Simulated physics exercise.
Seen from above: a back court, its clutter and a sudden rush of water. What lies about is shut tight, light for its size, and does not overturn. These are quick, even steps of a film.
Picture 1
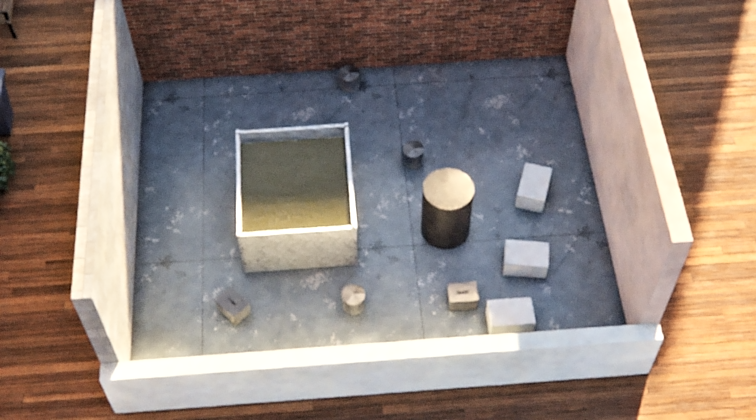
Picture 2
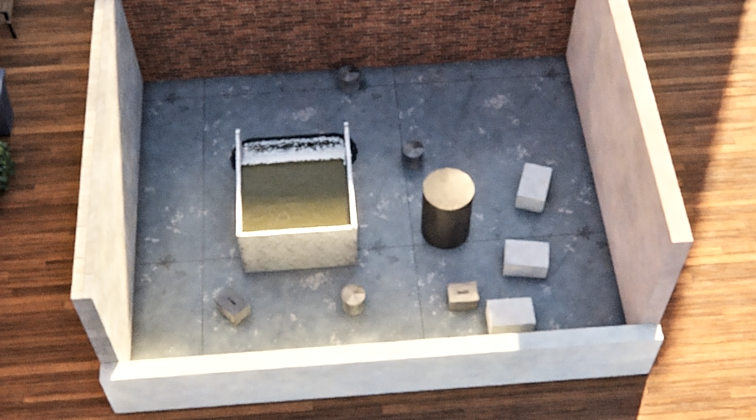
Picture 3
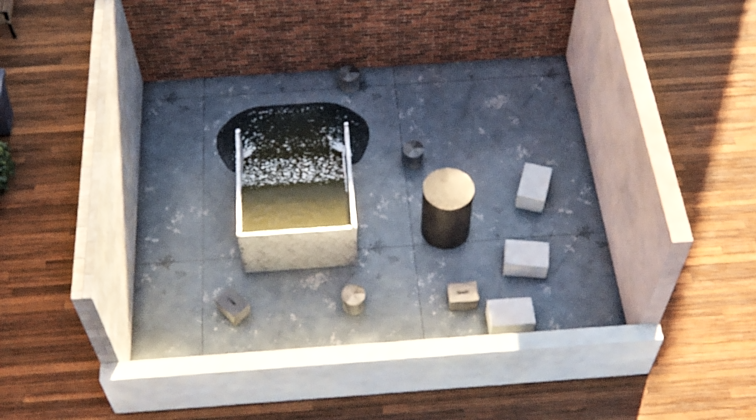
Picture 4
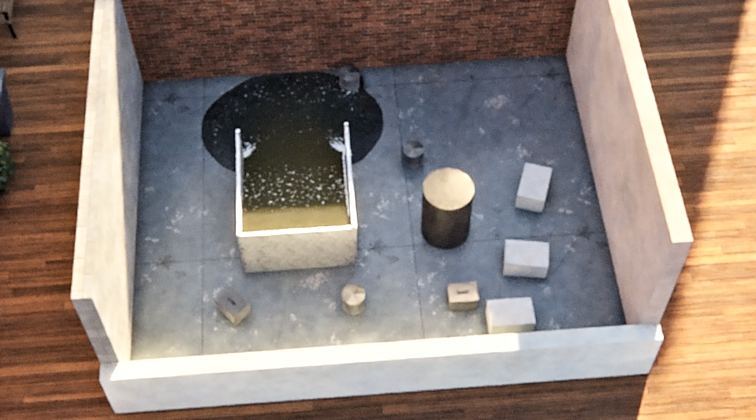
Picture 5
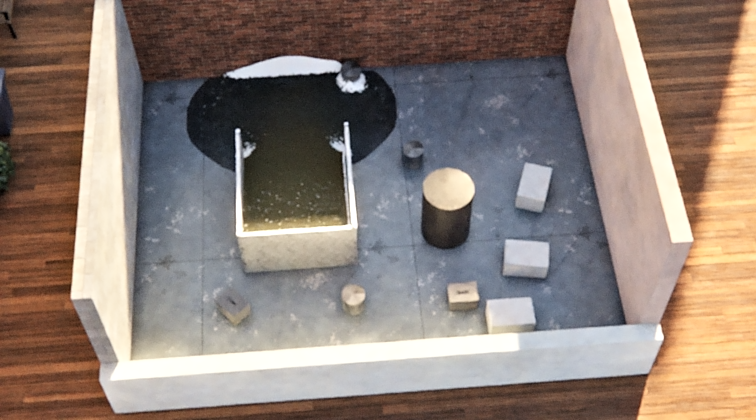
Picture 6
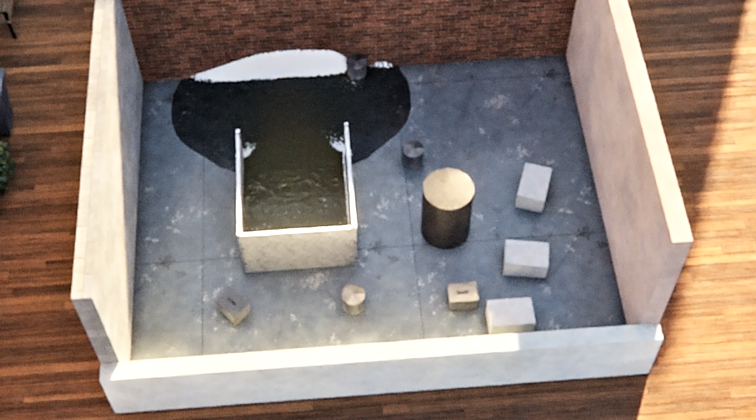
At first, water sits inside a pale rectangular tank in a walled court scattered with blocks and small objects. Then the tank's far side opens and dark water spreads across the floor toward the brick wall, reaching a small pail, which shifts slightly, while white foam gathers along the wall.
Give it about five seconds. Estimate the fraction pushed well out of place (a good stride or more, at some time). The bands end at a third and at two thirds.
Share: Between one and two thirds.
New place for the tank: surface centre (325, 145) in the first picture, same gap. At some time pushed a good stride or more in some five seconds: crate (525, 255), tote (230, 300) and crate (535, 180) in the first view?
One after the other: Pushed that far, swept aside, shifted that much.
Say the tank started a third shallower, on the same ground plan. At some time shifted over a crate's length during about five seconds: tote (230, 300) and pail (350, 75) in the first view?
As listed: Yes, swept aside.
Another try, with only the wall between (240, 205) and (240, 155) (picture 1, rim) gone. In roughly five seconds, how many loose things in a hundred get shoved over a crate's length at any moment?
Close to 90 %.
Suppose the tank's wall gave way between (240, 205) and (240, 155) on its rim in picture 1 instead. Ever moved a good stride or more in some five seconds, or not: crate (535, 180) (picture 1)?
Verdict: Under that.
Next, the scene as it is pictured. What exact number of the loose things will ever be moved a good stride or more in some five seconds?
I count 3.
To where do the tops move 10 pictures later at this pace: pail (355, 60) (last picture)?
Around (571, 95).
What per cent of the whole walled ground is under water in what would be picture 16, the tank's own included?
Roughly 45 per cent.
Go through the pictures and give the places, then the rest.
In the first frame, a pail at (349, 73) rests on the ground; a pail at (413, 149) rests on the ground; 0 of 8 have shifted.
In the second frame, a pail at (349, 73), on the bottom; a pail at (413, 149) rests on the ground; 0 of 8 have shifted.
In the third frame, a pail at (349, 73), on the bottom; a pail at (413, 149), on the bottom; 0 of 8 have shifted.
In the fourth frame, a pail at (349, 73) rests on the ground; a pail at (413, 149) rests on the ground; 0 of 8 have shifted.
In the fifth frame, a pail at (351, 69), on the bottom, close to its start; a pail at (413, 149) rests on the ground; 1 of 8 have shifted.
In the sixth frame, a pail at (356, 61), afloat, close to its start; a pail at (413, 149), on the bottom; 1 of 8 have shifted.
A moment on, 1 of 8 are well off their spots; 1 afloat.
Next, 1 of 8 are well off their spots; 1 afloat.
Later, 2 of 8 are well off their spots; 2 afloat.
In the end, 3 of 8 are well off their spots, and 3 have been at some point; 2 afloat.
